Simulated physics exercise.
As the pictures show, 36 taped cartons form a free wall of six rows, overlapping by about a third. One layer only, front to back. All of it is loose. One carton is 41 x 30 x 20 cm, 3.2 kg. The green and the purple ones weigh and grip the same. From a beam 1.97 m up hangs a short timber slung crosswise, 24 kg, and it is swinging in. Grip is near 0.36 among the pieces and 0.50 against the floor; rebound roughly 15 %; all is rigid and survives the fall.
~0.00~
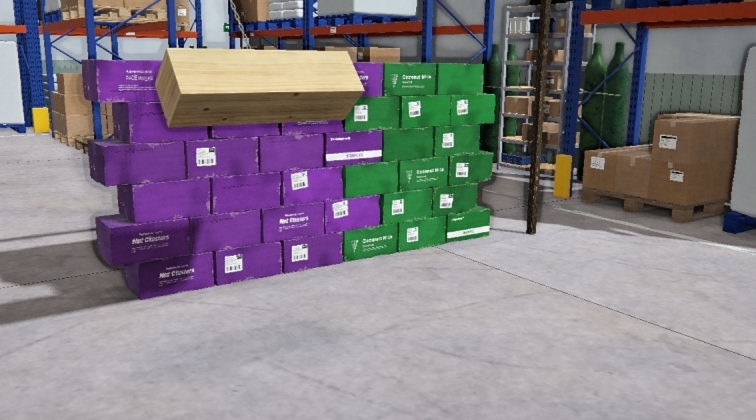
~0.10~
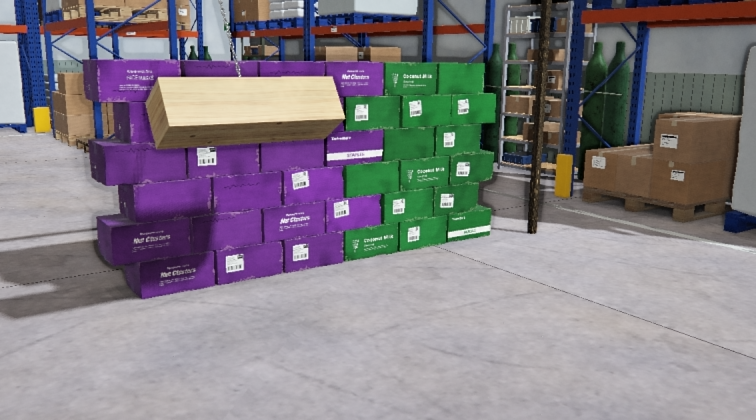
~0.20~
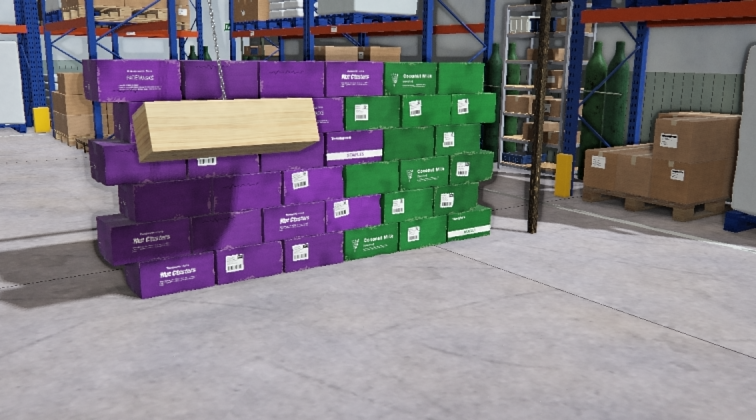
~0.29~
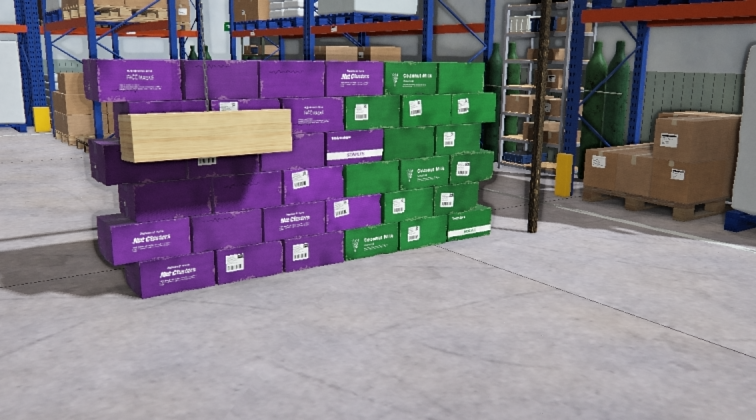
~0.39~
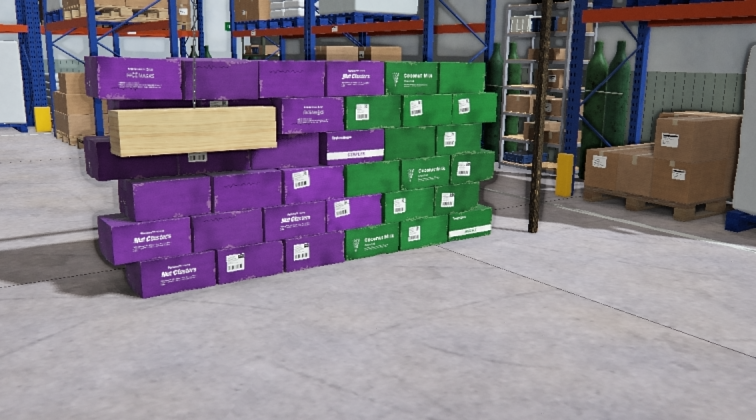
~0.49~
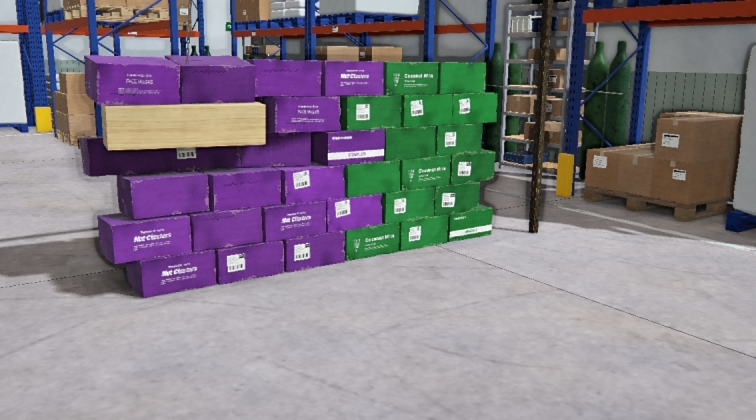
The clip shows a wooden beam swinging leftward and downward across a stacked wall of purple and green cartons in a warehouse, then reaching the upper left purple cartons, a few of which shift slightly.
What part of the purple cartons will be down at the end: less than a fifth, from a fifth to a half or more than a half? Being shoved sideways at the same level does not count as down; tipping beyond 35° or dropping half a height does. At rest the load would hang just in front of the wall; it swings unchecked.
The part is between a fifth and a half.
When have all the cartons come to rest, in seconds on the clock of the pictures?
Near 3.0 s.
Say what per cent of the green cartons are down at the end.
Ending so: Green 0 per cent.
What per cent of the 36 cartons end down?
About 15 per cent.
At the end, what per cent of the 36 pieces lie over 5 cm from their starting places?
It is 25 per cent.
Around 0.58 s, line 16° past plumb; none of the 21 purple cartons down (0 of 36 in all colours); top purple carton displaced 22 mm.
Around 0.84 s, line 20° past plumb; 3 of the 21 purple cartons down (3 of 36 in all colours); top purple carton tipped 4°.
Around 1.28 s, line plumb; 6 of the 21 purple cartons down (6 of 36 in all colours); top purple carton displaced 27 mm.
Around 2.50 s, line 5° past plumb; 6 of the 21 purple cartons down (6 of 36 in all colours); top purple carton displaced 26 mm.
Finally (3.4 s), line 5° past plumb; 6 of the 21 purple cartons down (6 of 36 in all colours); top purple carton displaced 26 mm; top green carton unmoved. That is 29 per cent. Seen by the last camera, middles, top purple carton near (340, 78), top green carton near (399, 78).
